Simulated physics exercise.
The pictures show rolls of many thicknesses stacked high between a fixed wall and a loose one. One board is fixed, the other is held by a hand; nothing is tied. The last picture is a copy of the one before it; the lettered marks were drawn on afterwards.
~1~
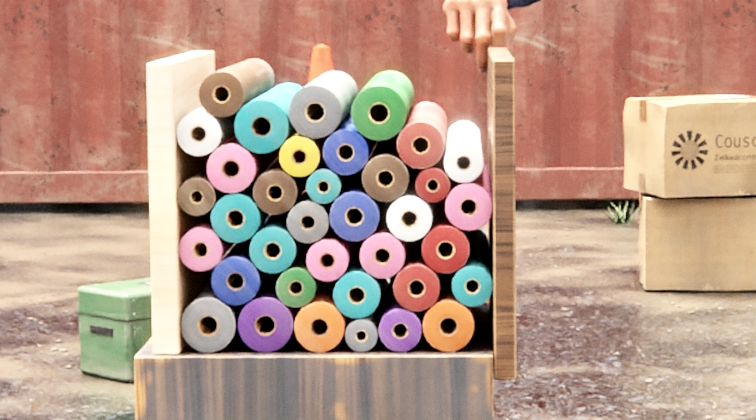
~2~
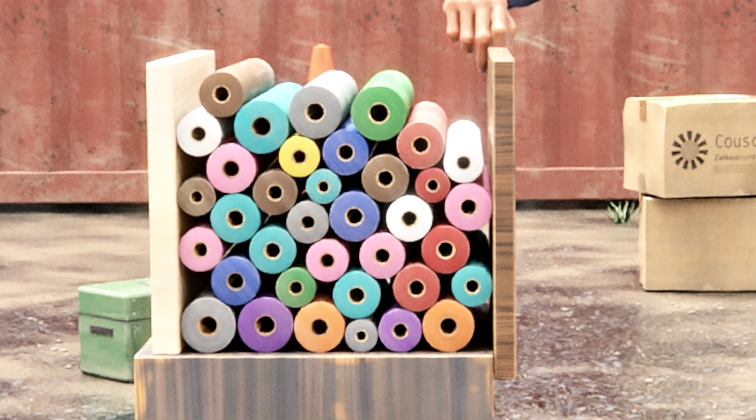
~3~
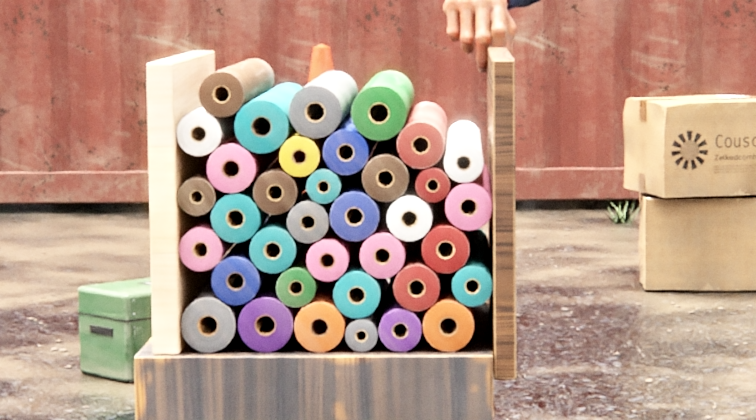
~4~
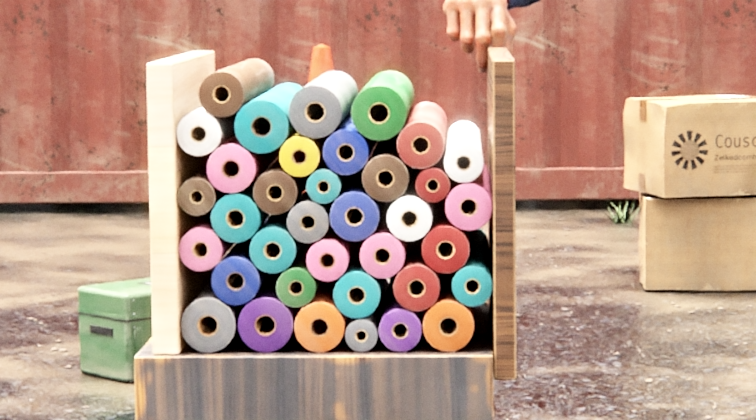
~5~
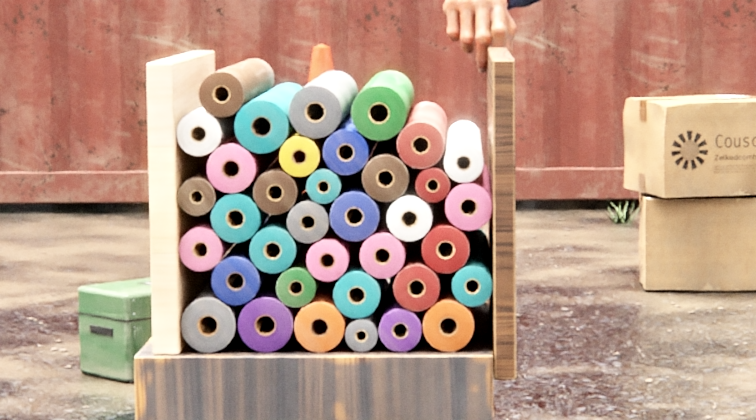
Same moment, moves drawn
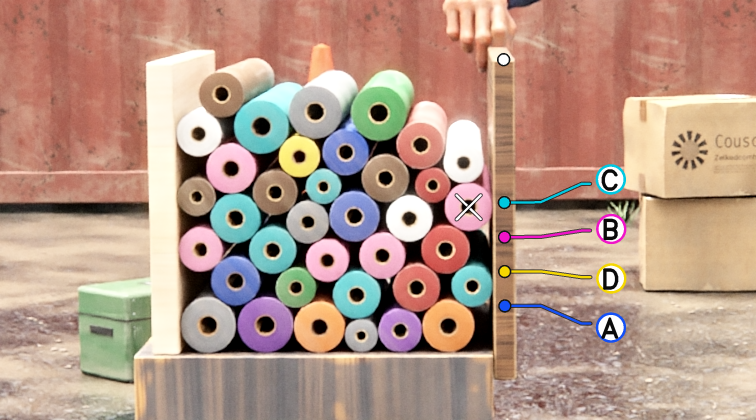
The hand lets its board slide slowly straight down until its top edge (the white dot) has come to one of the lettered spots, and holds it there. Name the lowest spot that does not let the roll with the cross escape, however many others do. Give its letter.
Slide it to B.
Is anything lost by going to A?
Yes, at A.
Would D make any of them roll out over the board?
Yes, at D.
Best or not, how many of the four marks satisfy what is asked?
Two of them.
On the marked copy, A at (505, 306); B at (505, 237); C at (504, 202); D at (505, 272); the cross at (469, 207); the white dot at (504, 60).
Taking B. A third of the way, top of the board (492, 140).
Two thirds of the way, top of the board (493, 232).
When it is over, top of the board (493, 236), one out over the board, the crossed one still inside.
As for the rest, A lets the crossed one out; C keeps the crossed one inside; D lets the crossed one out.
